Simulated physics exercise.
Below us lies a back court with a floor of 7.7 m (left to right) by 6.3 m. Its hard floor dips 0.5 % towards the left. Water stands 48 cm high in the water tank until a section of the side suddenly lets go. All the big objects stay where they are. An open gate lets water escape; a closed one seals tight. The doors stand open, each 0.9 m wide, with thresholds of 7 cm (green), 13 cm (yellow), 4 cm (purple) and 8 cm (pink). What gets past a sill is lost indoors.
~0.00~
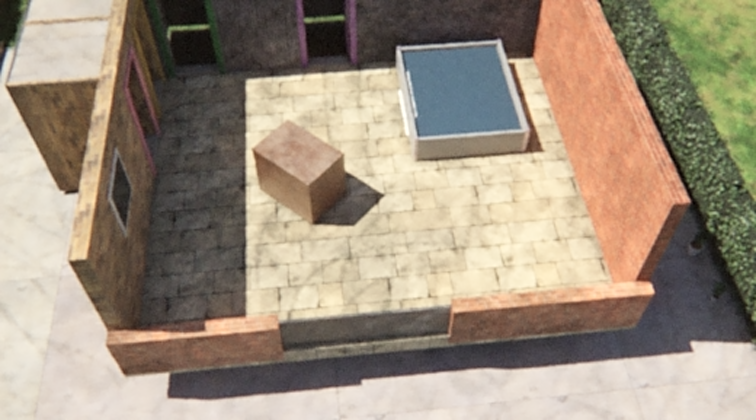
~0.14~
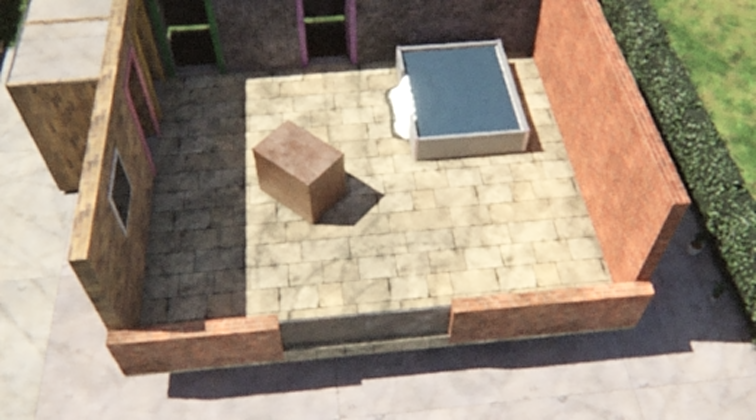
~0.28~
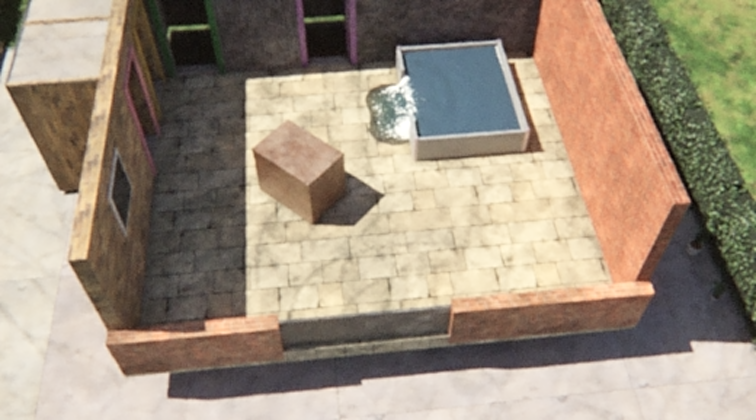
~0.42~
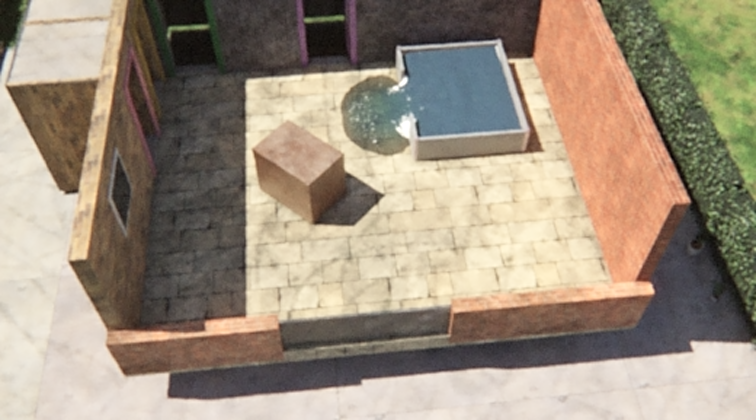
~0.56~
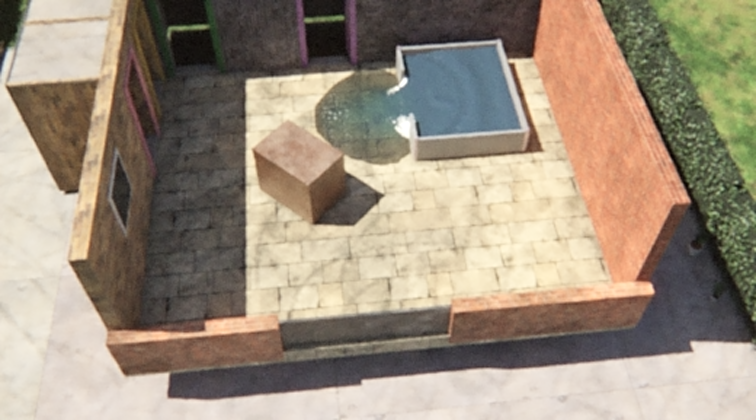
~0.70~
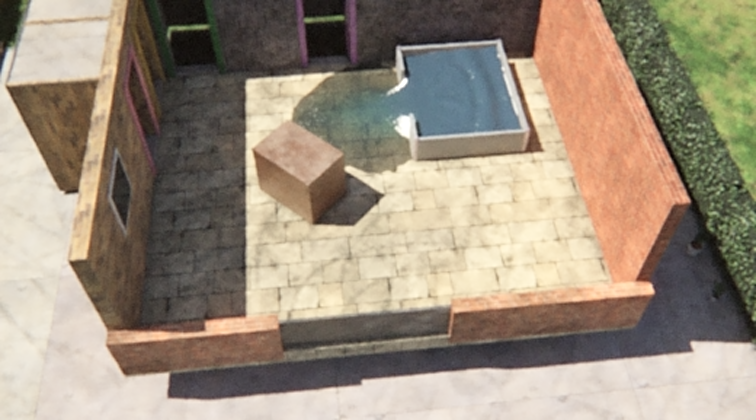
A paved back court enclosed by walls is seen from high above, with a green hedge and grass beyond its right side. A pale-rimmed tank of dark blue water stands near the dark back wall, right of a brown block, with green-framed and purple-framed doorways behind. The camera stays still as water bursts from the tank's left side, foams, then spreads leftward in a widening sheet behind the block.
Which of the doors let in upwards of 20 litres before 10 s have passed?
The water let in: At the green door it goes over the limit; at the yellow door it passes the limit; at the purple door it exceeds the limit; at the pink door it passes the limit.
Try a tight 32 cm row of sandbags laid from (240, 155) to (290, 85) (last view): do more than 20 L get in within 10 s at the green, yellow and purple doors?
Then: Green under, yellow not over, purple over.
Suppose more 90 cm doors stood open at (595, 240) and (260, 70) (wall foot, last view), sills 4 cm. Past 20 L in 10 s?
In that order: Not over, over.
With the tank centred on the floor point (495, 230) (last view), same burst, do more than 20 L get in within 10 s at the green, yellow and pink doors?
Against that limit: Green over, yellow not over, pink not over.
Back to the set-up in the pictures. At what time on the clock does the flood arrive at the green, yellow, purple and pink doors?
Green 2.0 s, yellow 2.0 s, purple 0.9 s, pink 1.8 s.
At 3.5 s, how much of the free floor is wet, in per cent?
Near 40 per cent is wet.
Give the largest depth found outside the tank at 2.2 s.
Roughly 25 cm.
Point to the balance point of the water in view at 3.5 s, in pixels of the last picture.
Near (359, 119).
After 1.4 s water covers 20 % of the floor and is deepest (29 cm) near (400, 115); green door not reached, yellow door not reached, purple door 6 cm at the sill, 0 L in, pink door not reached.
After 2.2 s water covers 35 % of the floor and is deepest (25 cm) near (400, 115); green door 9 cm at the sill, 0 L in, yellow door 16 cm at the sill, 0 L in, purple door 8 cm at the sill, 9 L in, pink door 15 cm at the sill, 2 L in.
After 3.5 s water covers 40 % of the floor and is deepest (24 cm) near (162, 108); green door 12 cm at the sill, 7 L in, yellow door 24 cm at the sill, 45 L in, purple door 7 cm at the sill, 27 L in, pink door 19 cm at the sill, 62 L in.
After 6.0 s water covers 50 % of the floor and is deepest (15 cm) near (164, 89); green door 14 cm at the sill, 72 L in, yellow door 14 cm at the sill, 86 L in, purple door 5 cm at the sill, 40 L in, pink door 14 cm at the sill, 129 L in.
After 10.0 s water covers 65 % of the floor and is deepest (10 cm) near (138, 352); green door 8 cm at the sill, 111 L in, yellow door 9 cm at the sill, 89 L in, purple door 5 cm at the sill, 44 L in, pink door 7 cm at the sill, 159 L in.
